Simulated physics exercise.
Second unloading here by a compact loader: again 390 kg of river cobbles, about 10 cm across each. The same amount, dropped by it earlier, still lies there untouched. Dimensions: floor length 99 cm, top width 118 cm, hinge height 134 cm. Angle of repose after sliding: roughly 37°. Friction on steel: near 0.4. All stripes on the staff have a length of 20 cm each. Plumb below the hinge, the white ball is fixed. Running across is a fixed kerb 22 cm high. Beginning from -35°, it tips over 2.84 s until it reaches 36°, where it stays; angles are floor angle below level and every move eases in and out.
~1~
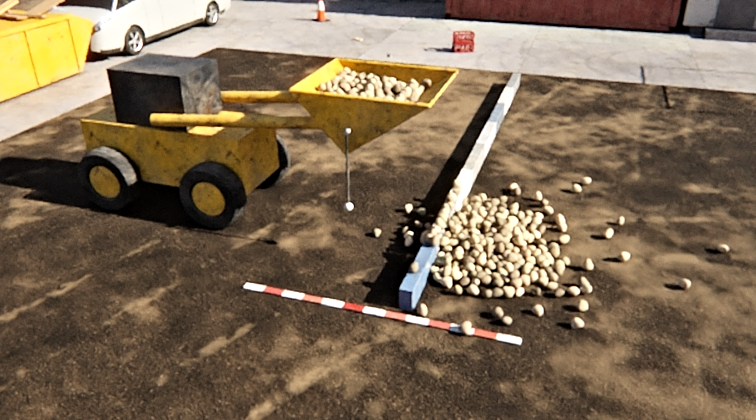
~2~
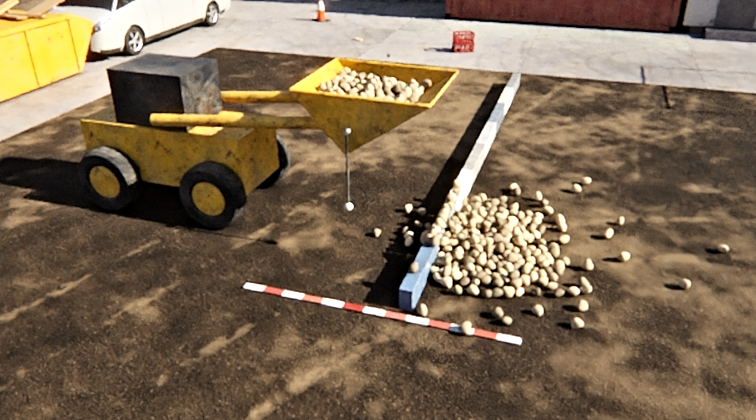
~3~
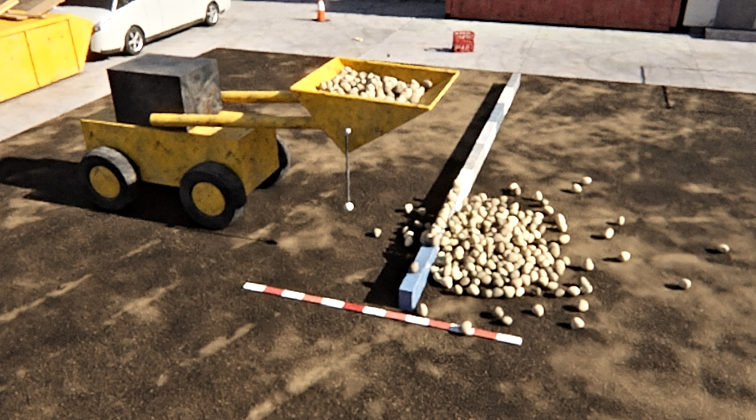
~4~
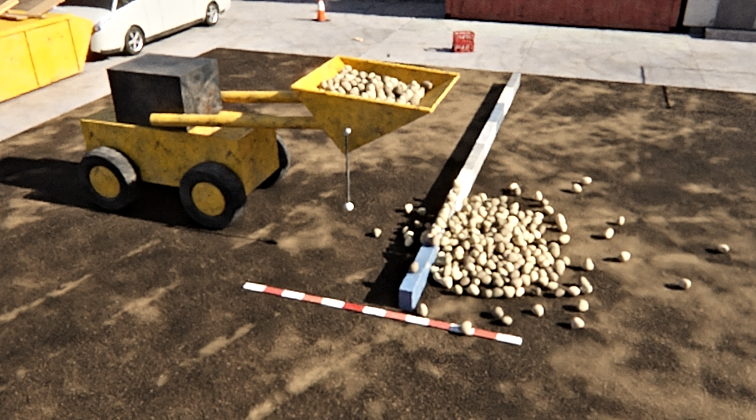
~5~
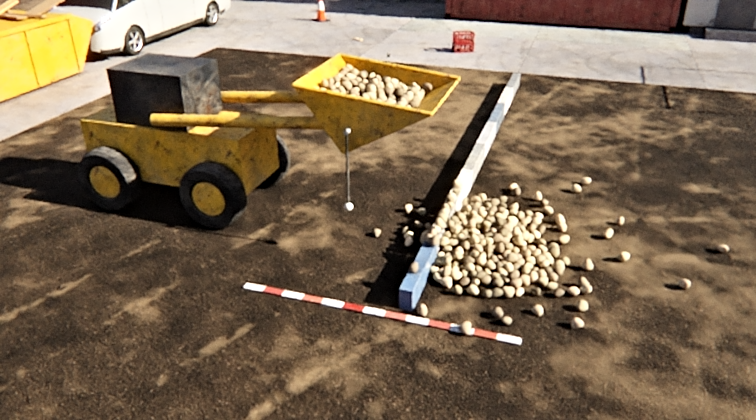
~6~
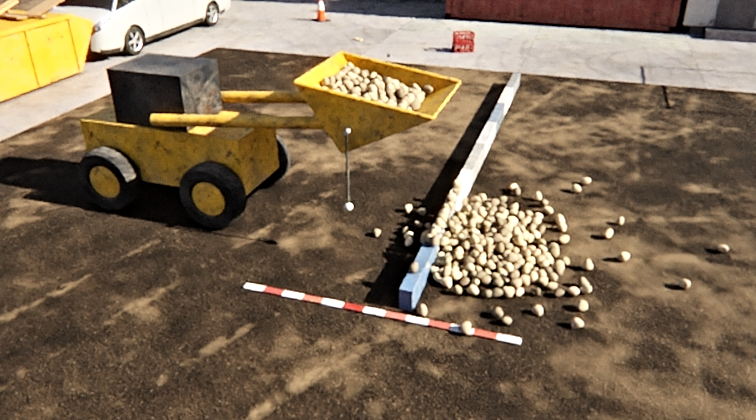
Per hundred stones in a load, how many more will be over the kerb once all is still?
83.
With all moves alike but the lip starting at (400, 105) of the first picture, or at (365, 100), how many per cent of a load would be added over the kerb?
About 20 and 0 per cent.
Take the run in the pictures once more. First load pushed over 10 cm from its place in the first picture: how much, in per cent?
Close to 10 in a hundred of them.
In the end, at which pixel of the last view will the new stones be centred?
They come to rest centred about (472, 225).
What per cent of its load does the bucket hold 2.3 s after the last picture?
It holds some 15 percent.
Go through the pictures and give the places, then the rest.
The bucket is at -35°, its lip at (429, 106); the top of the load is at (355, 80). The earlier load is highest near (446, 210), 27 cm above ground level, 8 % on this side of the kerb, 92 % over the kerb, in the first frame.
Lip at (430, 107), floor tilted -35°, highest stones at (355, 79), in the second frame.
Lip at (430, 108), floor tilted -34°, highest stones at (347, 80), in the third frame.
The bucket is at -32°, its lip at (431, 111); the top of the load is at (348, 79), in the fourth frame.
The bucket is at -30°, its lip at (432, 114); the top of the load is at (345, 77), in the fifth frame.
Lip at (433, 119), floor tilted -27°, highest stones at (346, 75), in the sixth frame.
Then, 1.5 s after the last picture the floor is at 25°; in per cent of one load, 96 in the bucket, 12 on this side of the kerb, 93 over the kerb; the foremost stones are at (627, 261).
Then, 2.3 s after the last picture the floor is at 36°; in per cent of one load, 15 in the bucket, 35 on this side of the kerb, 151 over the kerb; the foremost stones are at (627, 261).
Then, 2.7 s after the last picture the floor is at 36°; in per cent of one load, 0 in the bucket, 28 on this side of the kerb, 172 over the kerb; the foremost stones are at (627, 261).
Then, 5.5 s after the last picture the floor is at 36°; in per cent of one load, 0 in the bucket, 25 on this side of the kerb, 175 over the kerb; the foremost stones are at (627, 261). Net gain over the kerb, 83.
